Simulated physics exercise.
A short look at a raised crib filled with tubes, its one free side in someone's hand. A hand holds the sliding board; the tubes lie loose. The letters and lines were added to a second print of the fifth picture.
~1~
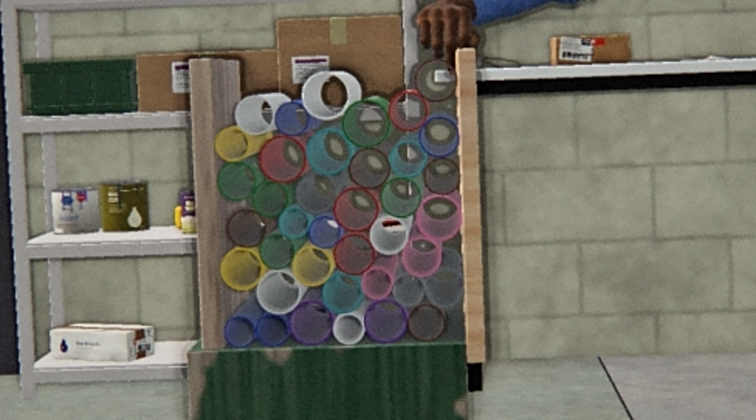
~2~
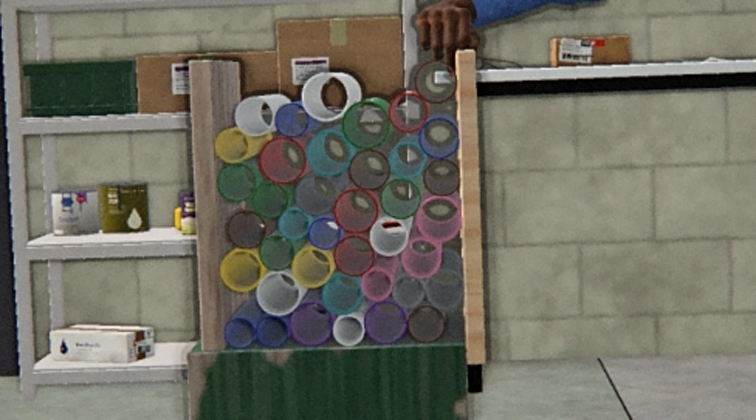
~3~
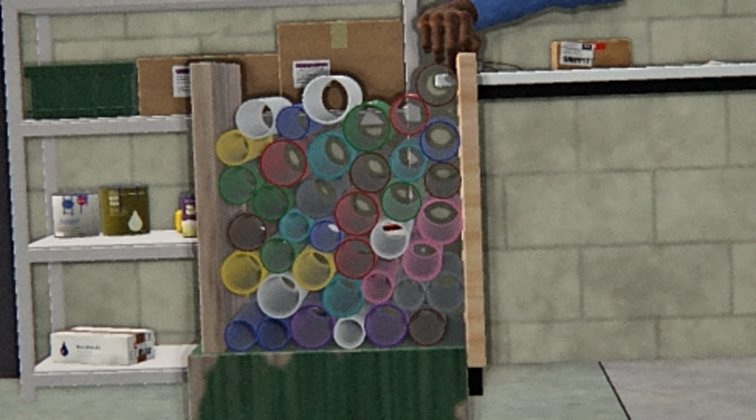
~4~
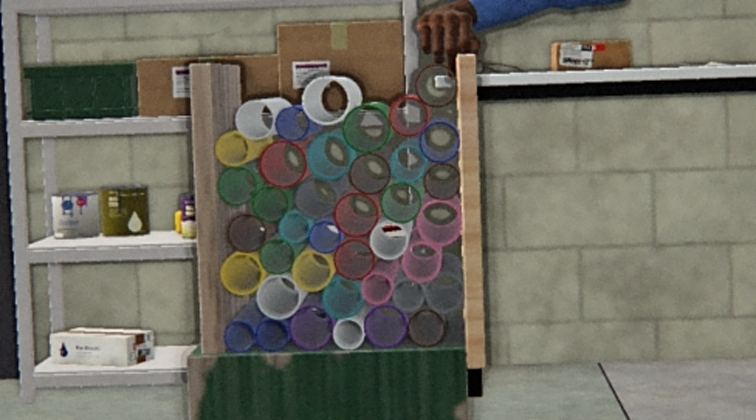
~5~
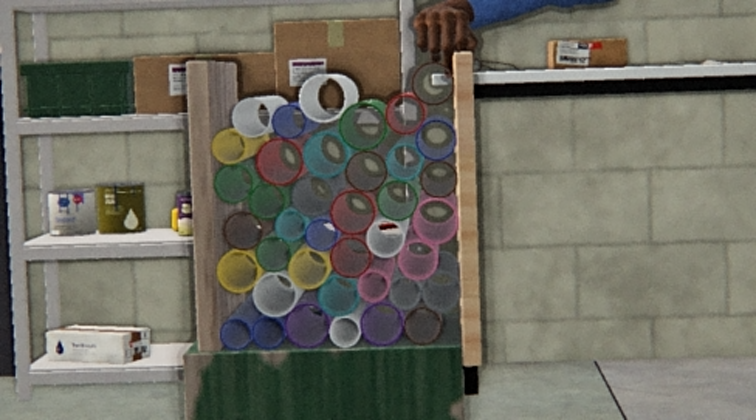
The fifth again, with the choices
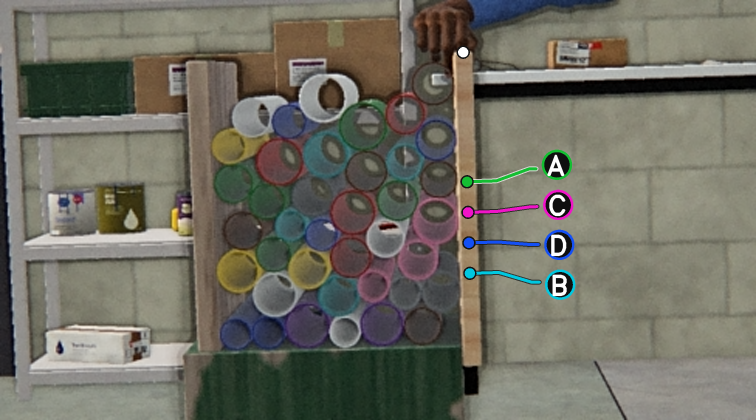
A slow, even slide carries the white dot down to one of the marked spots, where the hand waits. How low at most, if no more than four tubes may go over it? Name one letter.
The answer is mark A.
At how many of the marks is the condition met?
The number is one.
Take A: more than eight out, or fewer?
Fewer than eight.
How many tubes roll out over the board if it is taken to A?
It comes to three.
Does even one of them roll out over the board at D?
At D: Yes.
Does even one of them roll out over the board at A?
Yes.
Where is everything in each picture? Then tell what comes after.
In the first frame, a white tube (279, 292); a white tube (389, 235); a turquoise tube (294, 223).
In the second frame, a turquoise tube (294, 224); a brown tube (442, 177).
In the third frame, a green tube (238, 185); a blue tube (293, 123).
In the fourth frame, side board (469, 201); a blue tube (240, 337).
In the fifth frame, a brown tube (423, 326); a white tube (276, 295); a white tube (386, 238).
On the marked copy, A at (467, 182); B at (470, 273); C at (468, 212); D at (469, 243); the white dot at (463, 52).
Taking A. A third of the way, top of the board (456, 112).
Two thirds of the way, top of the board (458, 179).
When it is over, top of the board (458, 182), three out over the board.
As for the rest, B more than four out over the board; C more than four out over the board; D more than four out over the board.
